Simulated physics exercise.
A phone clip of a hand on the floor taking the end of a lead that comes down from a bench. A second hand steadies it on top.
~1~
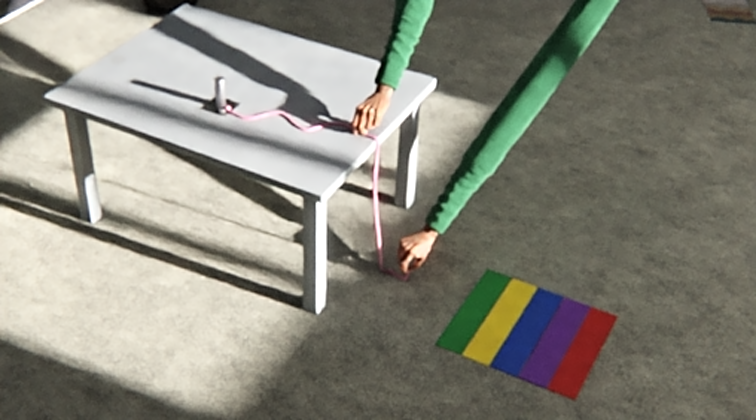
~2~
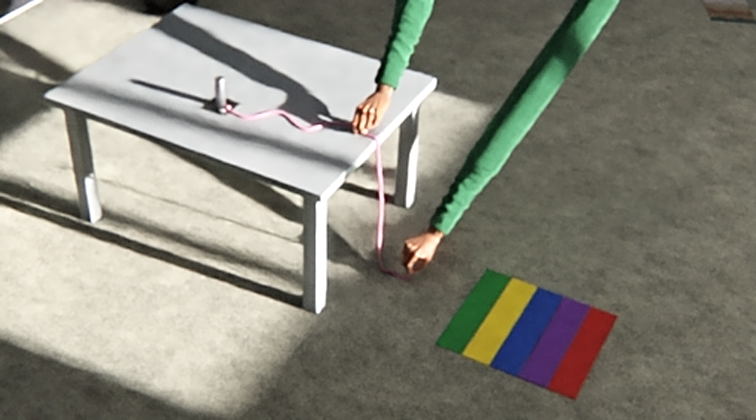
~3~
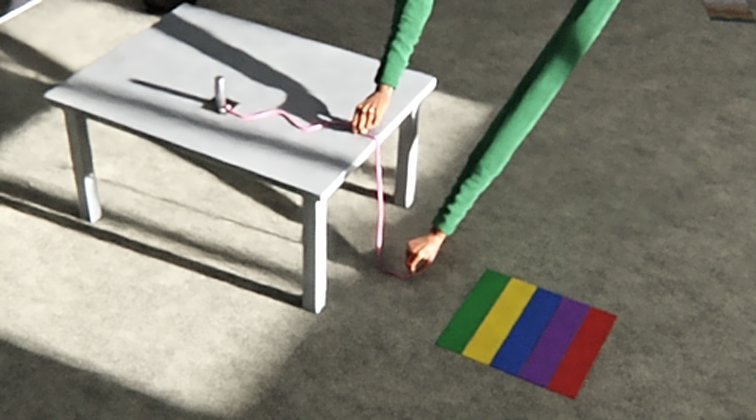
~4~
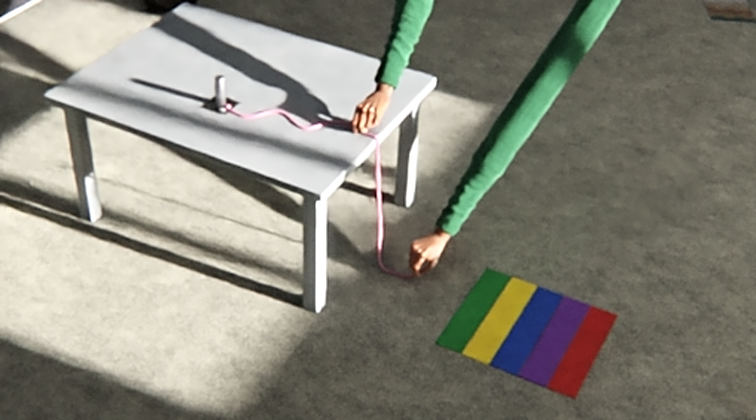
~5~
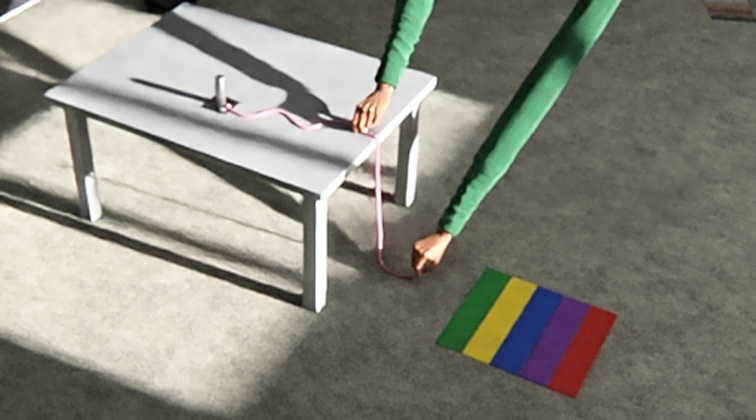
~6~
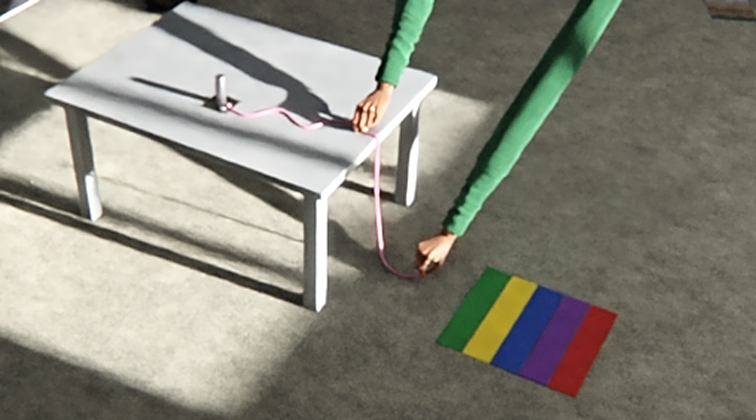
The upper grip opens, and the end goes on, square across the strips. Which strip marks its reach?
It halts on the blue strip.
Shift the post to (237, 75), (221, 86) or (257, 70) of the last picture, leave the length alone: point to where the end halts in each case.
The places are (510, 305), (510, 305) and (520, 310).
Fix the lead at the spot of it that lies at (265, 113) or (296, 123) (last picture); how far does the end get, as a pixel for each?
Try by try, around (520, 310) and (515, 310).
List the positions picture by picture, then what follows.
The first frame shows end (408, 271); green (458, 335); yellow (485, 346); blue (512, 356); purple (540, 367); red (569, 379).
The second frame shows end (413, 272); lead through (246, 118) (295, 124) (349, 126) (379, 164) (381, 215) (380, 261).
The third frame shows end (415, 273).
The fourth frame shows end (419, 274); lead through (246, 117) (295, 123) (349, 125) (378, 163) (380, 213) (380, 260).
The fifth frame shows end (421, 274).
The sixth frame shows end (426, 275); lead through (246, 116) (295, 122) (350, 124) (377, 162) (377, 211) (383, 259).
A little later, end near (474, 293); over green.
Next, end near (510, 307); over yellow.
When it is tight, end near (532, 315); over blue. Over blue.
